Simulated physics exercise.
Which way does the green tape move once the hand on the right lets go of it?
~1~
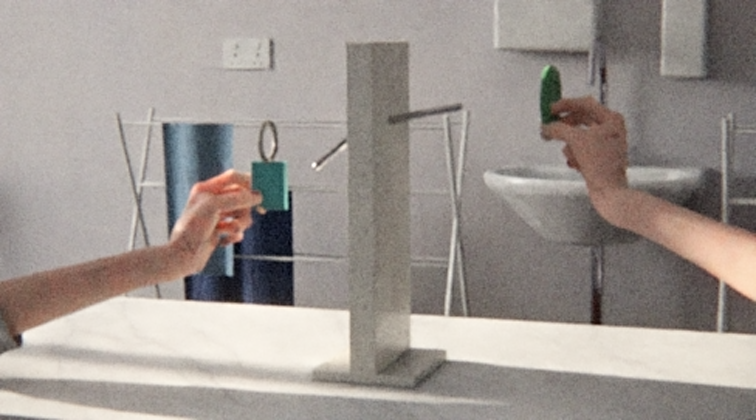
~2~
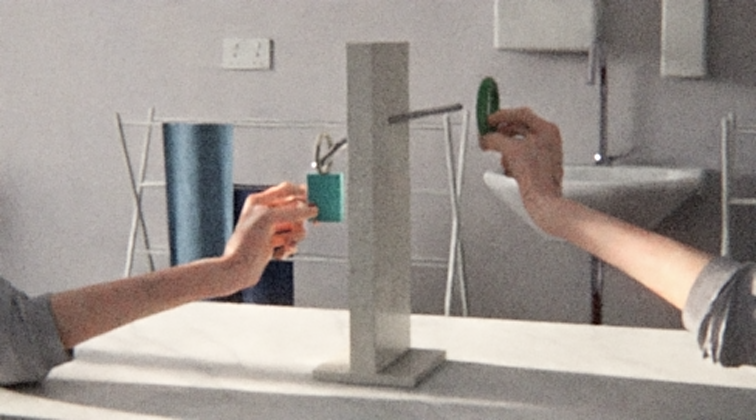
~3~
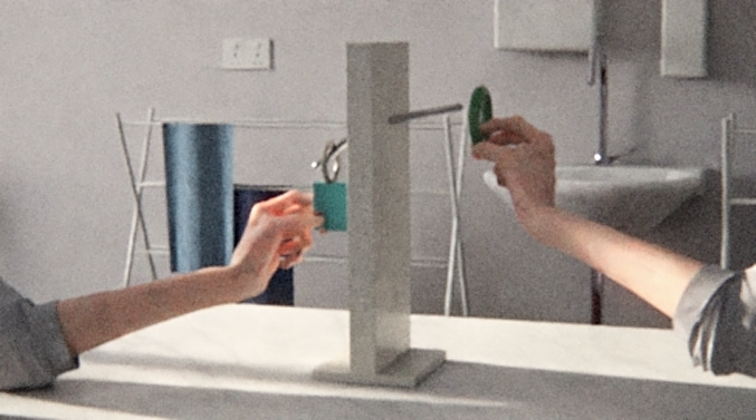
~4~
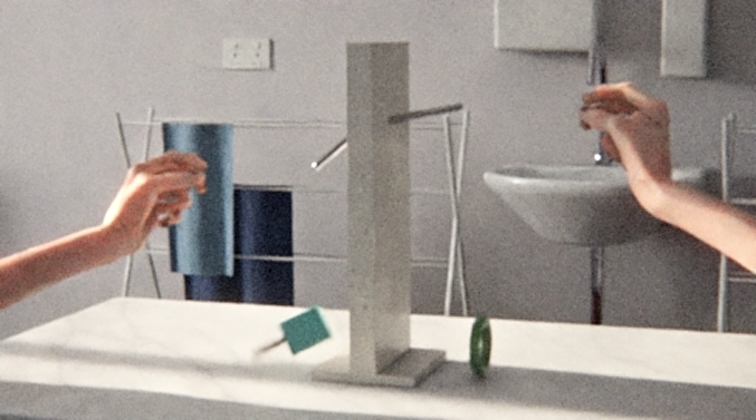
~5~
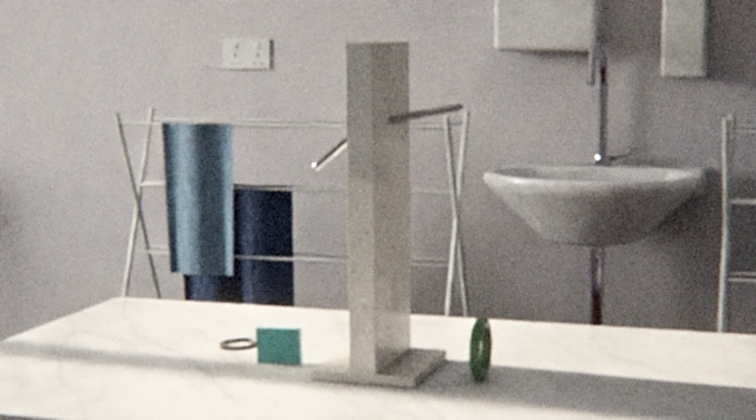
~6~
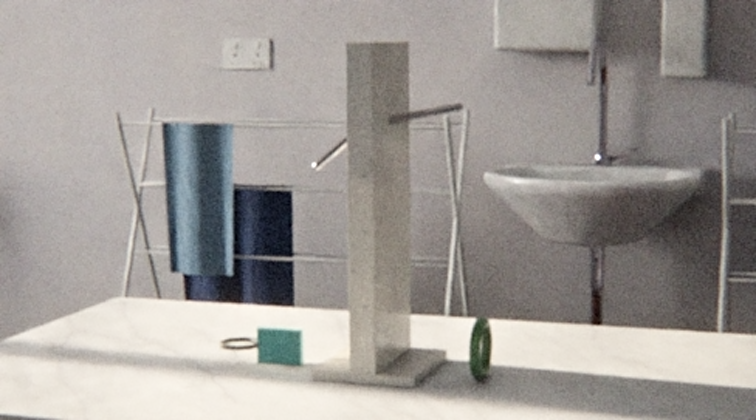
The green tape moves down, dropping to the table beside the stand.
